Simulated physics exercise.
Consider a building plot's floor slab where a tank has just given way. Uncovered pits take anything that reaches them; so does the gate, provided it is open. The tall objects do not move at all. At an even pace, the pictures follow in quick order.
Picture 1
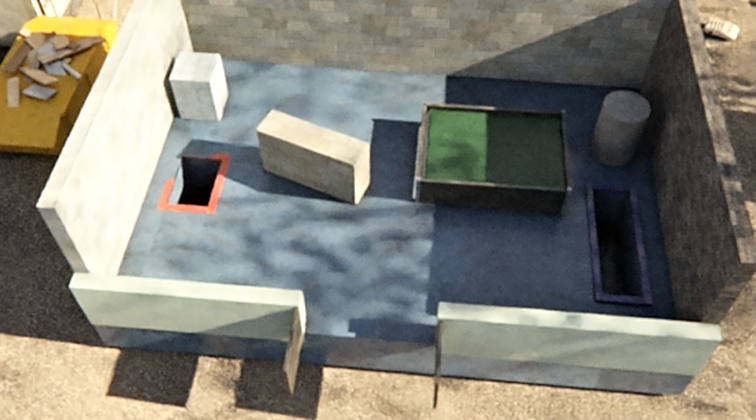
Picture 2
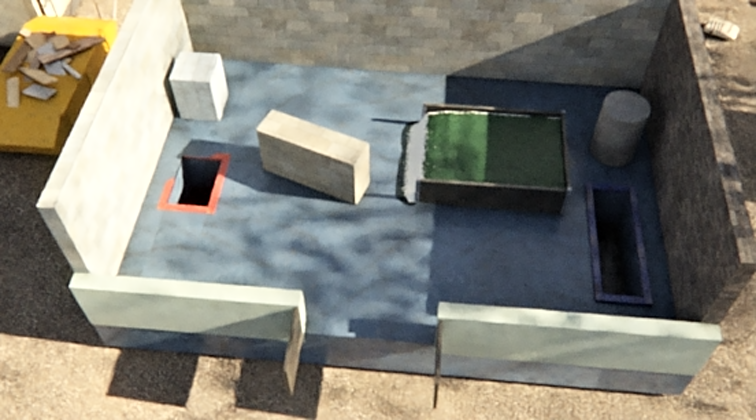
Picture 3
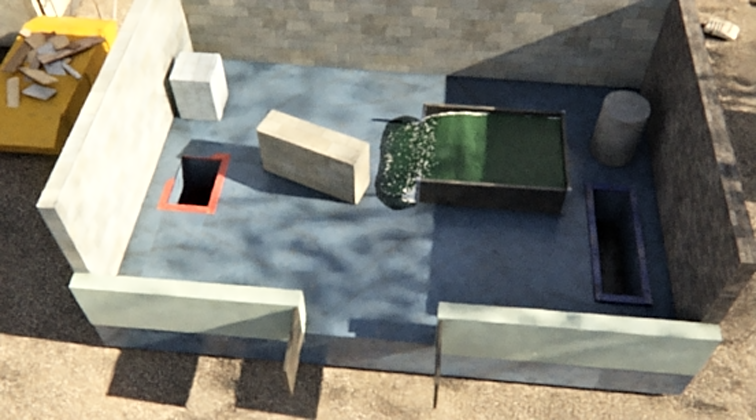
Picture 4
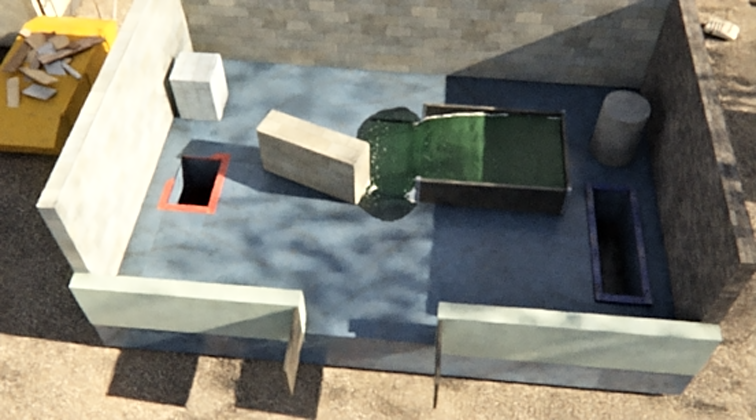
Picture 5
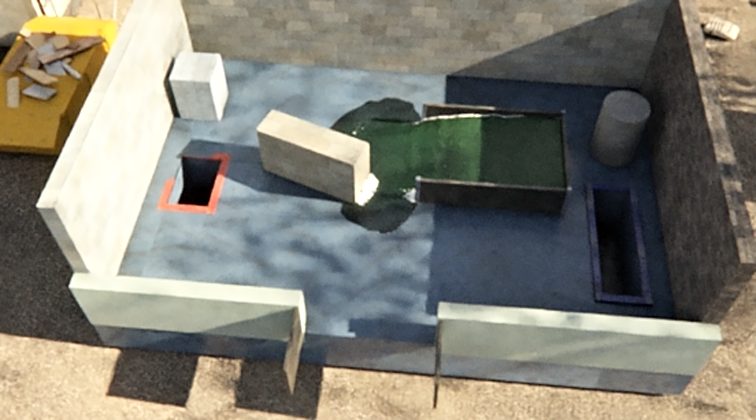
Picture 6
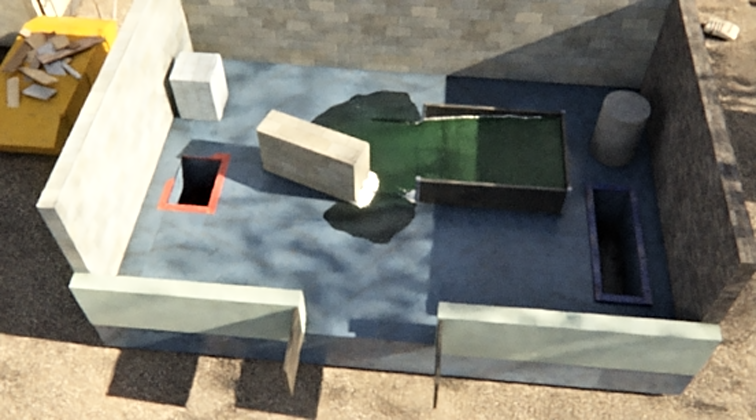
A walled floor slab held an open tank of green water, whose left side gave way, and the water poured out leftward, reached the pale slanted block and spread around both its ends.
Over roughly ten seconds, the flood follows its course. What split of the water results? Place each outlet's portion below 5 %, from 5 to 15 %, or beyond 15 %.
Once it settles, the gate collects from 5 to 15 %, the red pit collects beyond 15 %, the blue pit collects below 5 %.
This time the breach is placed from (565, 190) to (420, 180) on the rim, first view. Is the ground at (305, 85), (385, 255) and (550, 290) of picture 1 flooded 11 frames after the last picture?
First point spared, second point swamped, third point swamped.
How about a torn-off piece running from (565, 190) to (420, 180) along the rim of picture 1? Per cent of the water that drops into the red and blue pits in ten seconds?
Approximately, red takes 2 % and blue takes 20 %.
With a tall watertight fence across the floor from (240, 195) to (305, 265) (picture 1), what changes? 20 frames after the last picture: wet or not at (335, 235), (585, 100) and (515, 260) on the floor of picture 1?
In order: Wet; dry; dry.
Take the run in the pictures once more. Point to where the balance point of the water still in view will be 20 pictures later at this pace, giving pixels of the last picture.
I'd mark it close to (344, 145).
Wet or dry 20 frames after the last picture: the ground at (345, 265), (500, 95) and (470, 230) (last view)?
Drenched; left dry; left dry.
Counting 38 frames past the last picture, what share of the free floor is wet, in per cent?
About 55 %.
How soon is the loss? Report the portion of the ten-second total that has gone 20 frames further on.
Roughly 15 percent.
A moment on, water covers 20 % of the floor; the gate 0 %, the red pit 0 %, the blue pit 0 %.
Next, water covers 40 % of the floor; the gate 0 %, the red pit 0 %, the blue pit 0 %.
Then, water covers 45 % of the floor; the gate 3 %, the red pit 1 %, the blue pit 0 %.
Later, water covers 55 % of the floor; the gate 8 %, the red pit 10 %, the blue pit 0 %.
In the end, water covers 70 % of the floor; the gate 12 %, the red pit 18 %, the blue pit 0 %.
